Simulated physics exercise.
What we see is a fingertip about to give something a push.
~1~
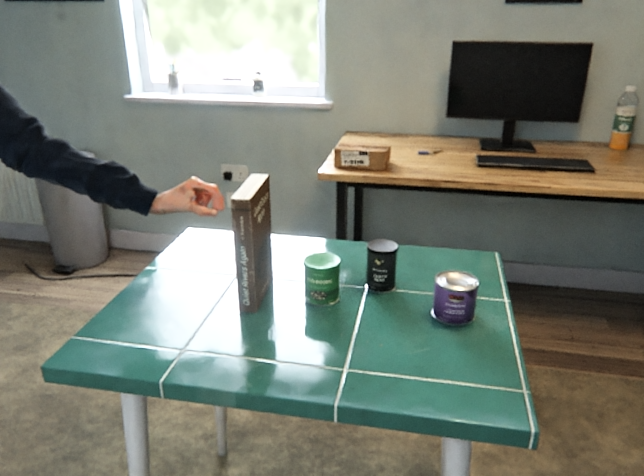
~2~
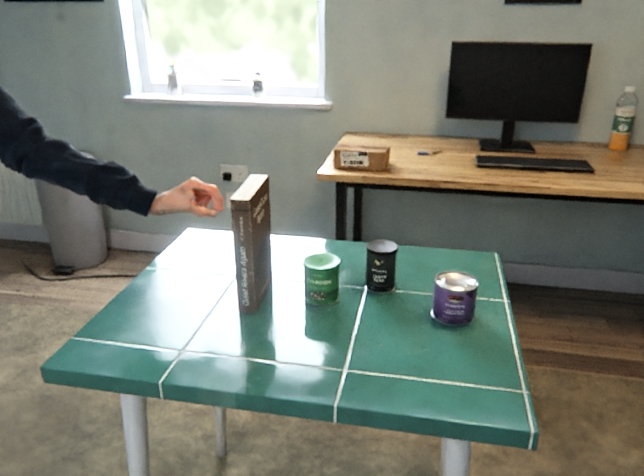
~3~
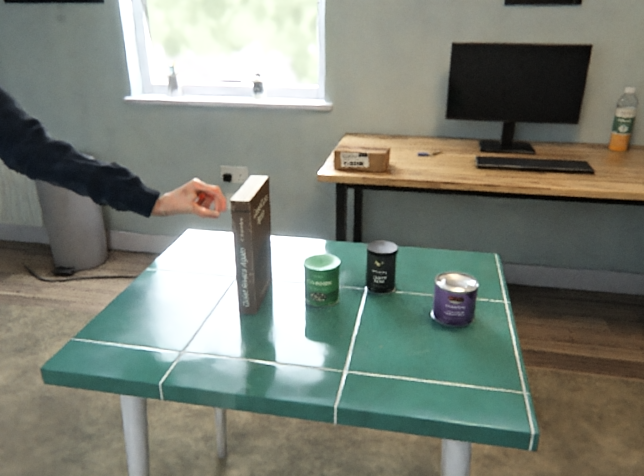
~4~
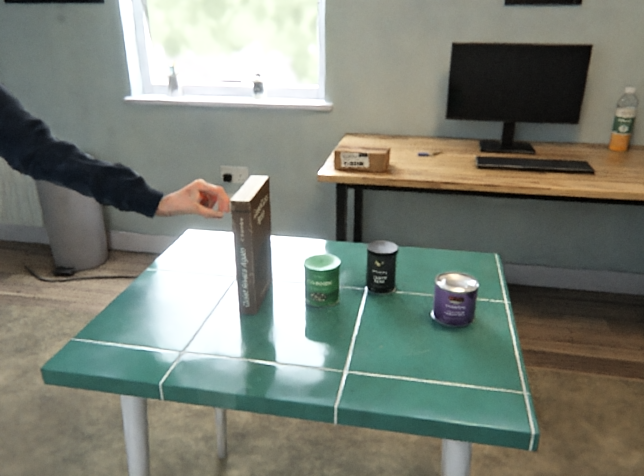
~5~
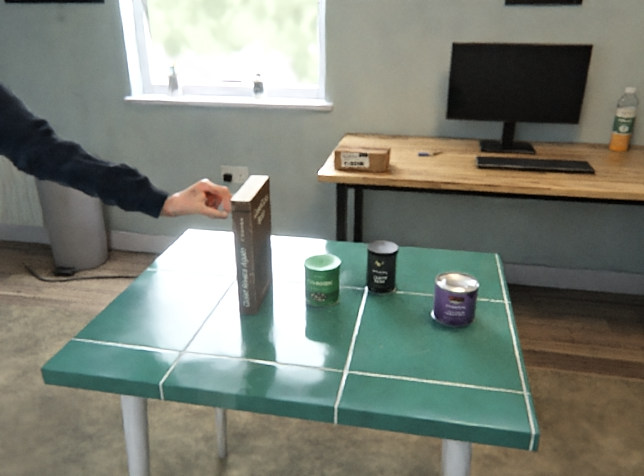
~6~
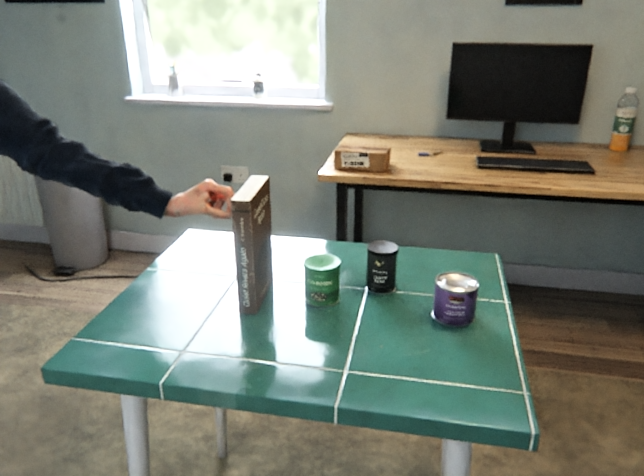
In a room with a bright window and a wooden desk holding a monitor, a green tiled table is seen from slightly above by a steady camera. An upright brown book stands left of a green tin, a black tin and a purple tin. From the left, a dark-sleeved arm inches its hand rightward to the book's upper edge, while the book and tins show no clear movement.
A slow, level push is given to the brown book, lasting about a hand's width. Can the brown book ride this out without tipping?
Goes over.
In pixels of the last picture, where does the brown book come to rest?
Close to (287, 267) in the last picture.
Then, 0.50 s past the last view, brown book rocked 15° from its first pose near (270, 244).
Then, 0.70 s past the last view, brown book rocked 43° from its first pose near (297, 255).
Then, 0.90 s past the last view, brown book rocked 56° from its first pose near (297, 264).
Finally, down or leaning hard on the table, brown book. Final places as the last picture's camera would see them, brown book near (287, 267).
